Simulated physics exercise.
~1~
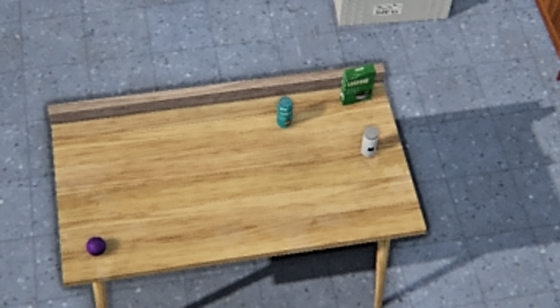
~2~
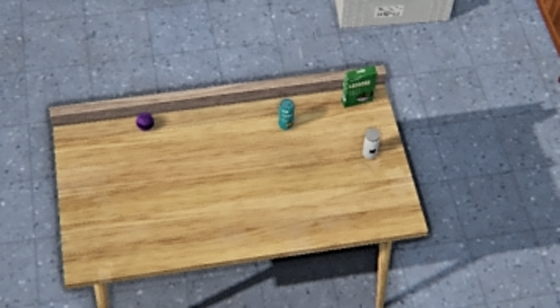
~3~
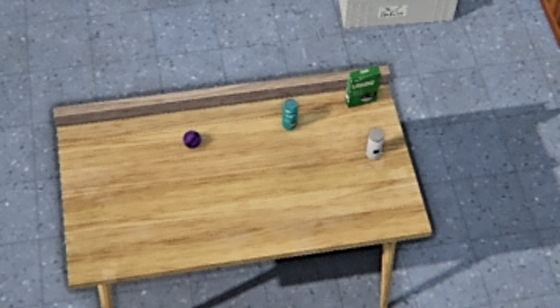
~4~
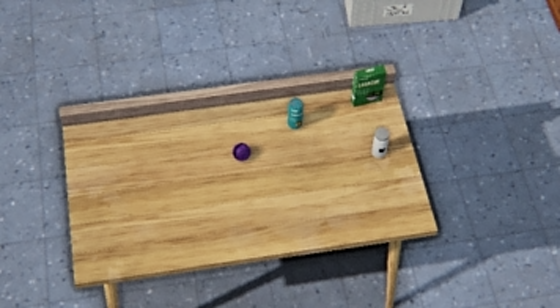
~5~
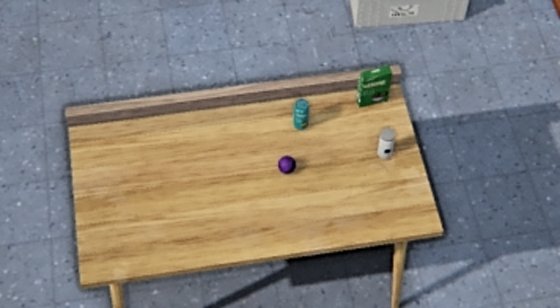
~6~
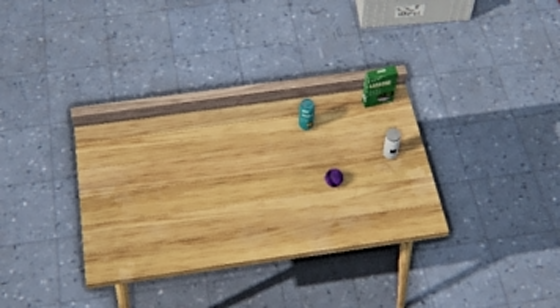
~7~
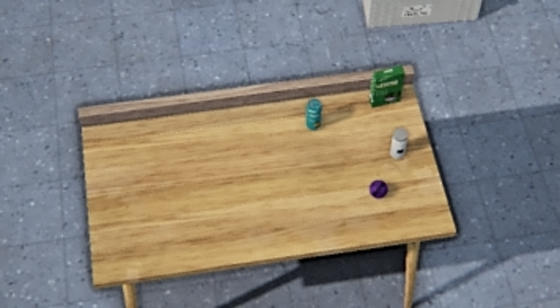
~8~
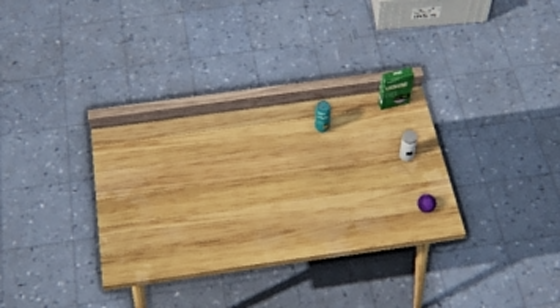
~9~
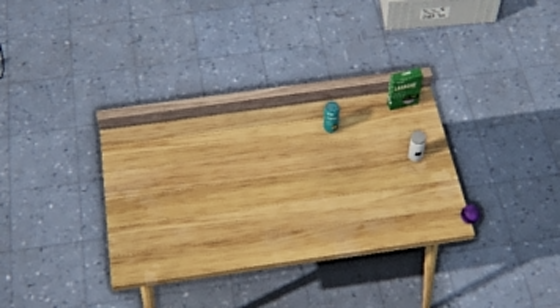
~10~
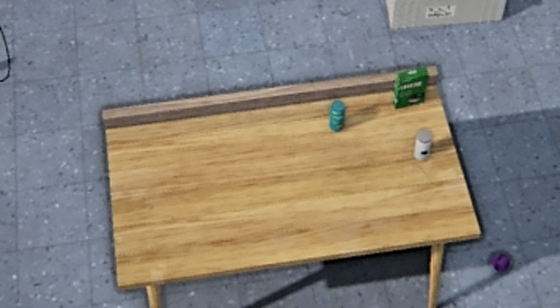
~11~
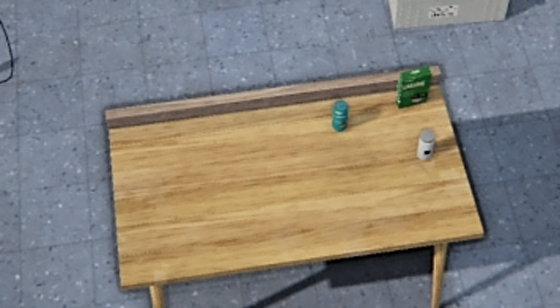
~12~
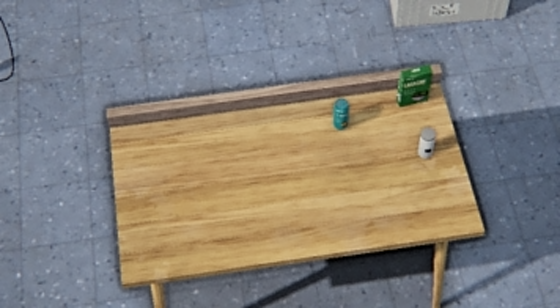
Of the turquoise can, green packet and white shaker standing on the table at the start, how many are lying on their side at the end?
None of them are lying down at the end. The turquoise can, the green packet and the white shaker all remain upright on the table.
